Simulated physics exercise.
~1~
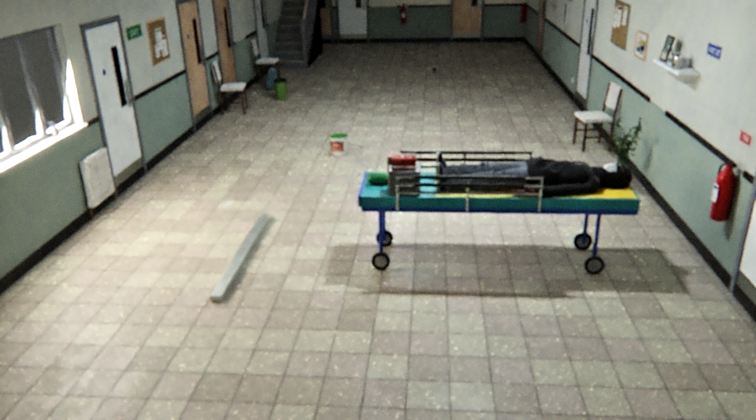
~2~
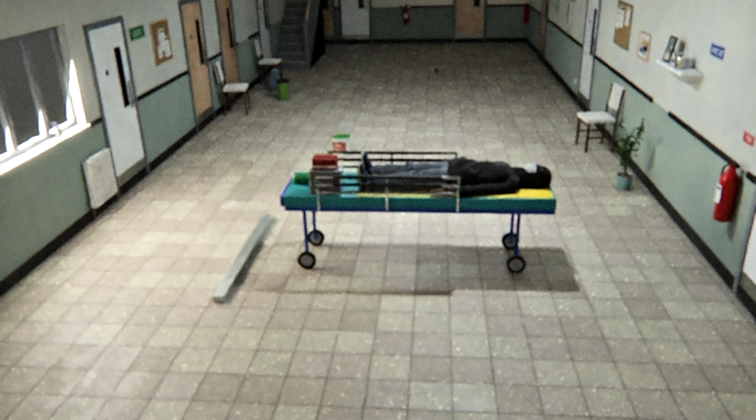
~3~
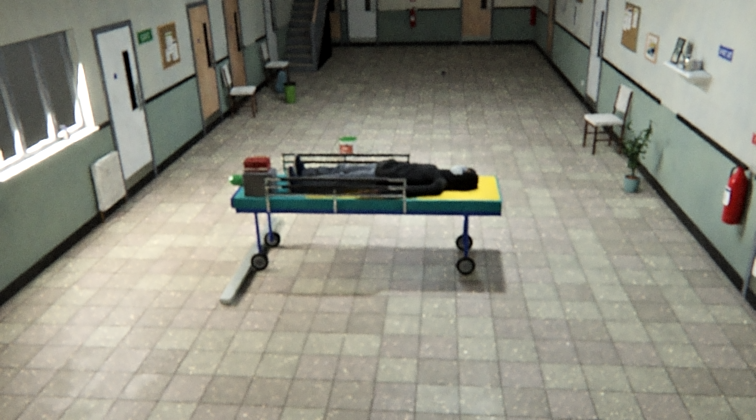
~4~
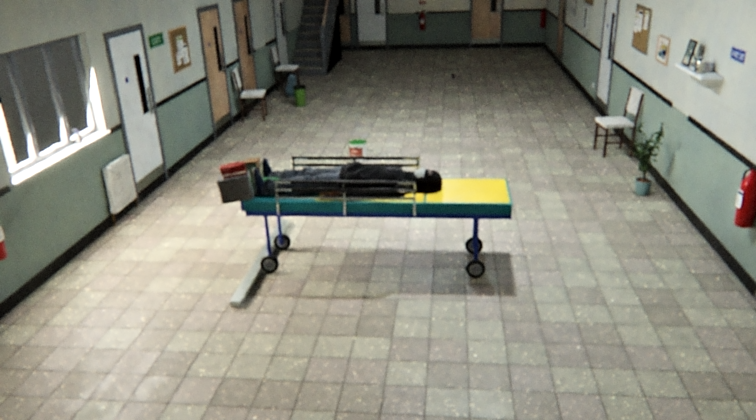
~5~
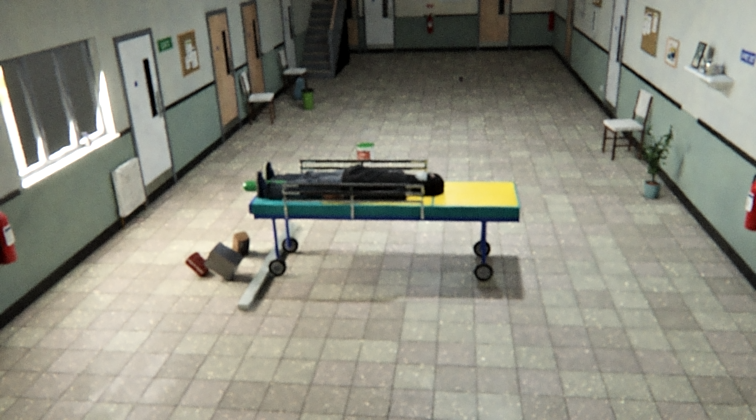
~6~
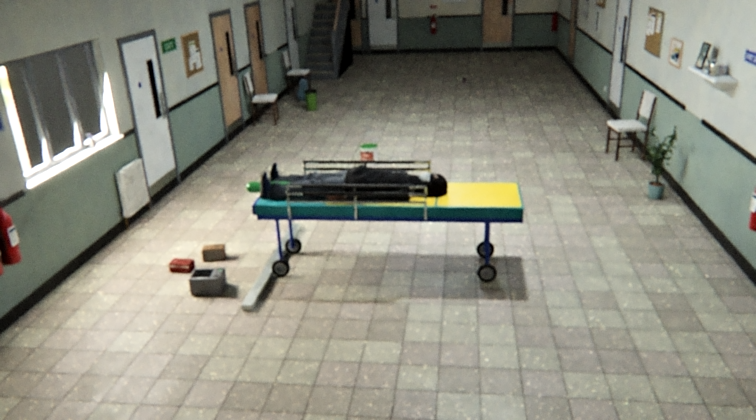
A trolley with a blue frame and a green and yellow top carries a dark-clothed person lying face up, feet to the left, along a tiled corridor seen from above and side-on. A red box, a grey monitor, a brown item and a green bottle sit around the feet, and a pale sill lies across the floor ahead. The trolley rolls left and halts at the sill, while the person and the loose things slide on toward the foot end. The red box, monitor and brown item tumble to the floor. The bottle and the person stay aboard, the ankles short of the edge.
